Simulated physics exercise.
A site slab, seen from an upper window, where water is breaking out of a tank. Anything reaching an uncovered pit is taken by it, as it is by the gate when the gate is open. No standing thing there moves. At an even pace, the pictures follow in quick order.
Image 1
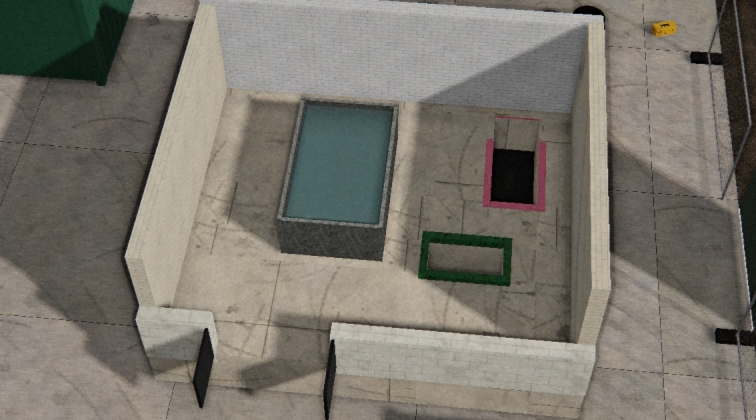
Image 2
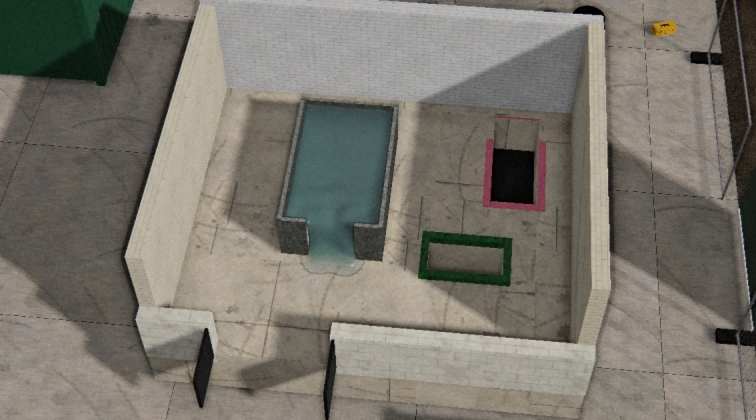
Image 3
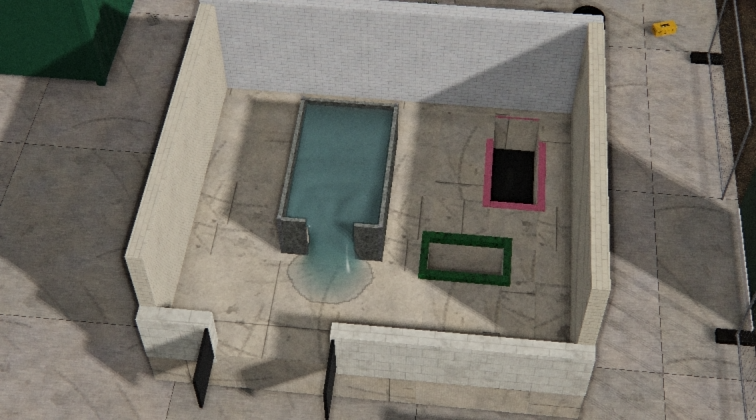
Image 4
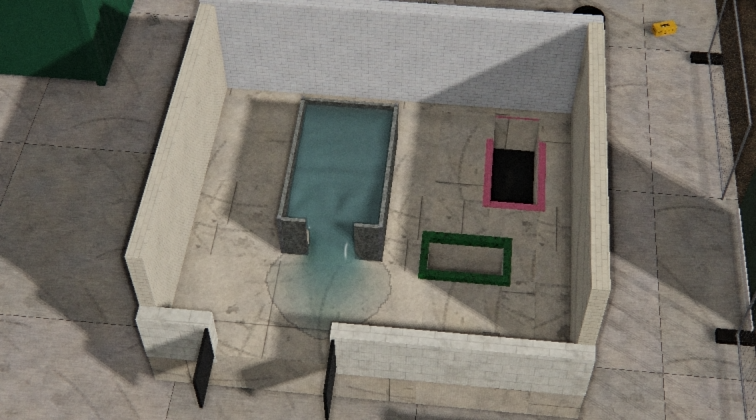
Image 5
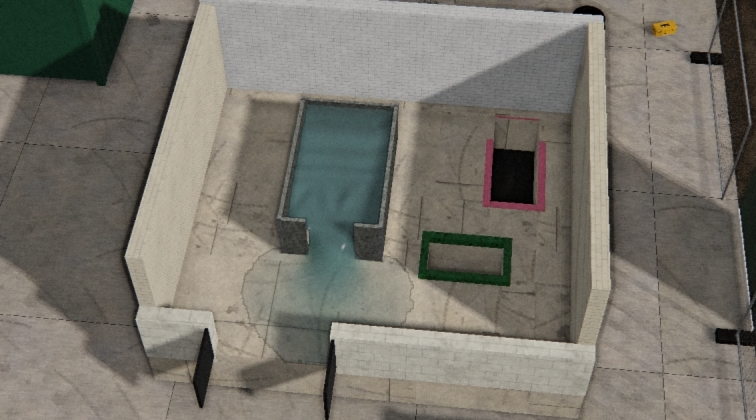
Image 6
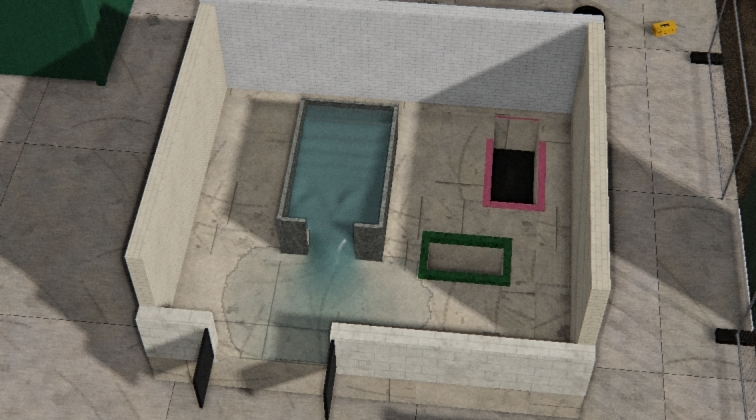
In this clip, water stands in a gray tank inside a walled yard, then pours out through a gap in the tank's near side and spreads across the slab toward the front wall, around a green-edged rectangle's near side.
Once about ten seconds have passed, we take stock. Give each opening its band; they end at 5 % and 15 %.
One by one: The gate will get a big slice beyond fifteen per cent. The green pit will get a thin slice beneath five per cent. The pink pit will get an average slice of five to fifteen per cent.
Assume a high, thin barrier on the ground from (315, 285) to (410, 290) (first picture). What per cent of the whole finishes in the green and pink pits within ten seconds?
I'd give green roughly 12 % and pink roughly 8 %.
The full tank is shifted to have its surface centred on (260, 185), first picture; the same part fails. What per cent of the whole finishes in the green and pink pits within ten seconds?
Green about 0 %, pink about 2 %.
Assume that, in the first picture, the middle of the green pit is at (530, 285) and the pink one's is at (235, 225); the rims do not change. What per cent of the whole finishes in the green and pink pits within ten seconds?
Parts in a hundred: Green 4, pink 4.
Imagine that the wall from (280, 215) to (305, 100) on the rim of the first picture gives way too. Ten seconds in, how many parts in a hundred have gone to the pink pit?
I'd estimate the pink pit takes around 20 percent.
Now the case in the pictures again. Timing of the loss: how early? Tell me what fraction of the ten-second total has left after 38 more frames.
Result, approximate: 70 per cent.
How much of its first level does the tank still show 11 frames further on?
Estimate: Around 58 %.
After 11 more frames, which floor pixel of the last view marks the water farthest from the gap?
Roughly at (561, 371).
A moment on, water covers 25 % of the floor; the gate 7 %, the green pit 0 %, the pink pit 0 %.
Next, water covers 30 % of the floor; the gate 16 %, the green pit 0 %, the pink pit 0 %.
Then, water covers 50 % of the floor; the gate 26 %, the green pit 0 %, the pink pit 0 %.
Later, water covers 65 % of the floor; the gate 38 %, the green pit 0 %, the pink pit 5 %.
In the end, water covers 75 % of the floor; the gate 48 %, the green pit 0 %, the pink pit 11 %.
